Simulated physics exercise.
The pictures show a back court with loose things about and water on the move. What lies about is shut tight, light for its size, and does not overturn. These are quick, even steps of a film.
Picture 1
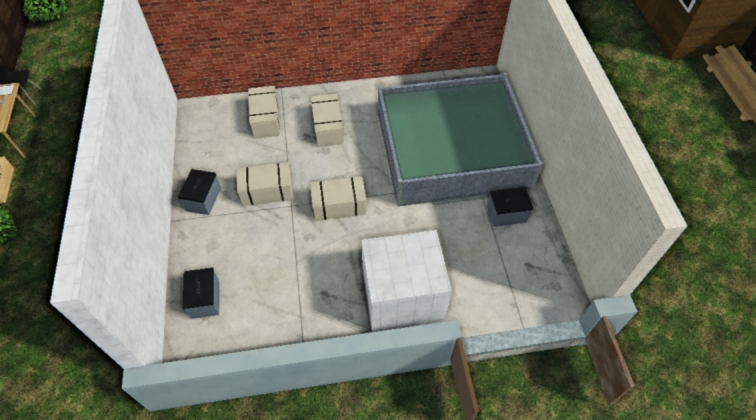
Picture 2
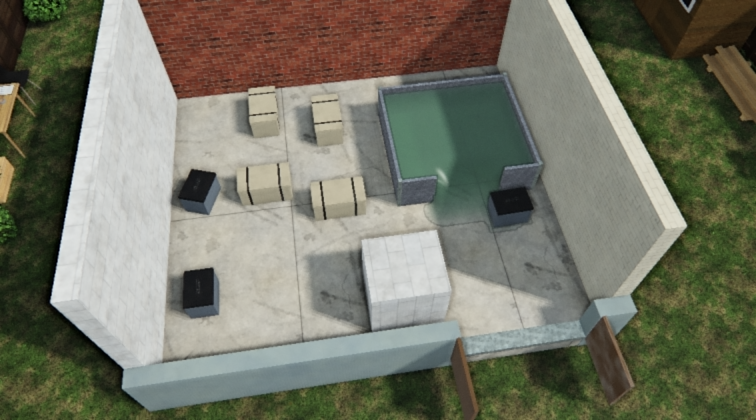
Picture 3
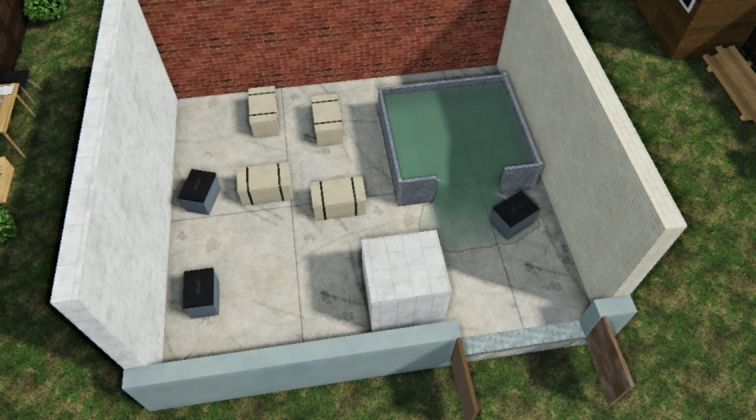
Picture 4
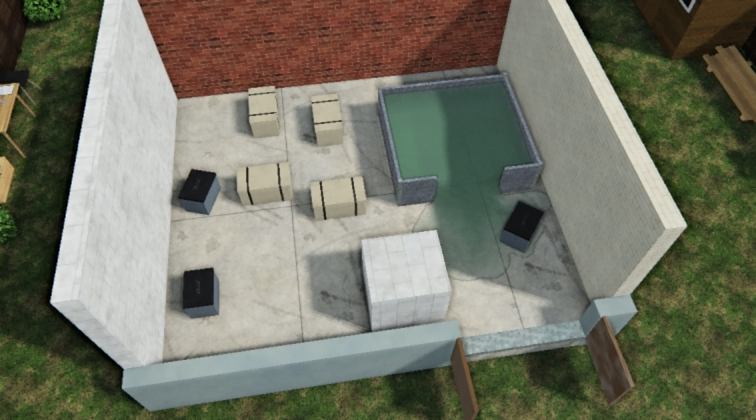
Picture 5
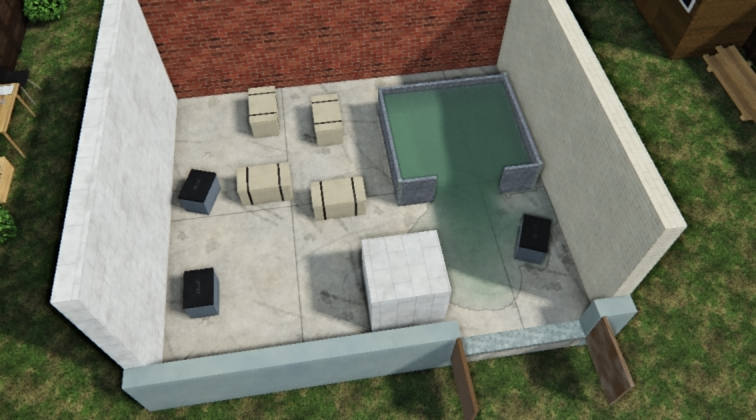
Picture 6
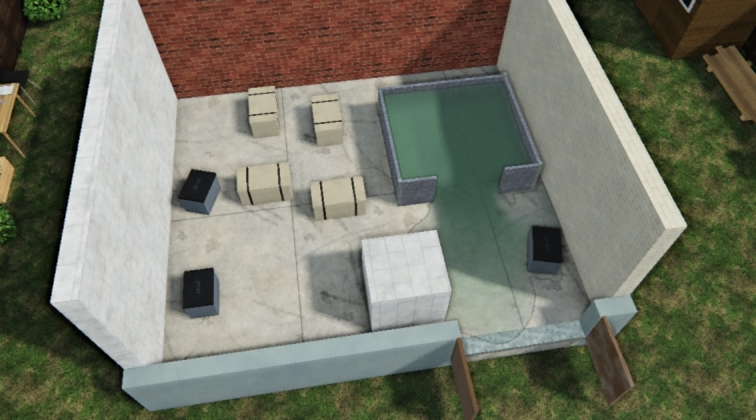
In the video, a gap opens in the near wall of a raised pool in a walled courtyard, and greenish water spreads across the concrete, pushing one dark box toward the lower right while the other boxes stay still.
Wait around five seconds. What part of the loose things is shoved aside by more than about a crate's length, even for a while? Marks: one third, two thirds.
That comes to not even a third.
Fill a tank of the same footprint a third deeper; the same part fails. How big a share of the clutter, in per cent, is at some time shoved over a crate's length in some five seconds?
Some 10 per cent.
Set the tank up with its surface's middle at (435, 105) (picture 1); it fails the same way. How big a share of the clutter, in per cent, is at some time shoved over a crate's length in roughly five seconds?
Close to 10 %.
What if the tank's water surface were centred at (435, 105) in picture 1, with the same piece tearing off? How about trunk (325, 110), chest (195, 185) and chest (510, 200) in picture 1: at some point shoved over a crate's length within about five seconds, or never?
In that order: Never so far, less than that, pushed that far.
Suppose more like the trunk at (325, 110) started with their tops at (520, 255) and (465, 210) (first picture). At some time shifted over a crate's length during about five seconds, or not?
In turn: Yes, swept aside.
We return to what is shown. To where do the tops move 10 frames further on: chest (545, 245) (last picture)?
Roughly at (569, 290).
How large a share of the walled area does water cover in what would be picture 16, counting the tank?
Near 40 in a hundred.
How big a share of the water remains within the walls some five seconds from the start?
Roughly 56 per cent.
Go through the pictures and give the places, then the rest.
In the first frame, a chest at (512, 200), on the bottom; a trunk at (262, 104), on the bottom; 0 of 7 have shifted.
In the second frame, a chest at (512, 200) rests on the ground; a trunk at (262, 104) rests on the ground; 0 of 7 have shifted.
In the third frame, a chest at (516, 208), on the bottom, close to its start; a trunk at (262, 104), on the bottom; 1 of 7 have shifted.
In the fourth frame, a chest at (524, 220) rests on the ground, a stride from its start; a trunk at (262, 104), on the bottom; 1 of 7 have shifted.
In the fifth frame, a chest at (536, 232), on the bottom, a stride from its start; a trunk at (262, 104), on the bottom; 1 of 7 have shifted.
In the sixth frame, a chest at (547, 243), on the bottom, a stride from its start; a trunk at (262, 104) rests on the ground; 1 of 7 have shifted.
A moment on, 1 of 7 are well off their spots; 0 afloat.
Next, 1 of 7 are well off their spots; 1 afloat.
Later, 1 of 7 are well off their spots; 0 afloat.
In the end, 1 of 7 are well off their spots, and 1 have been at some point; 0 afloat.
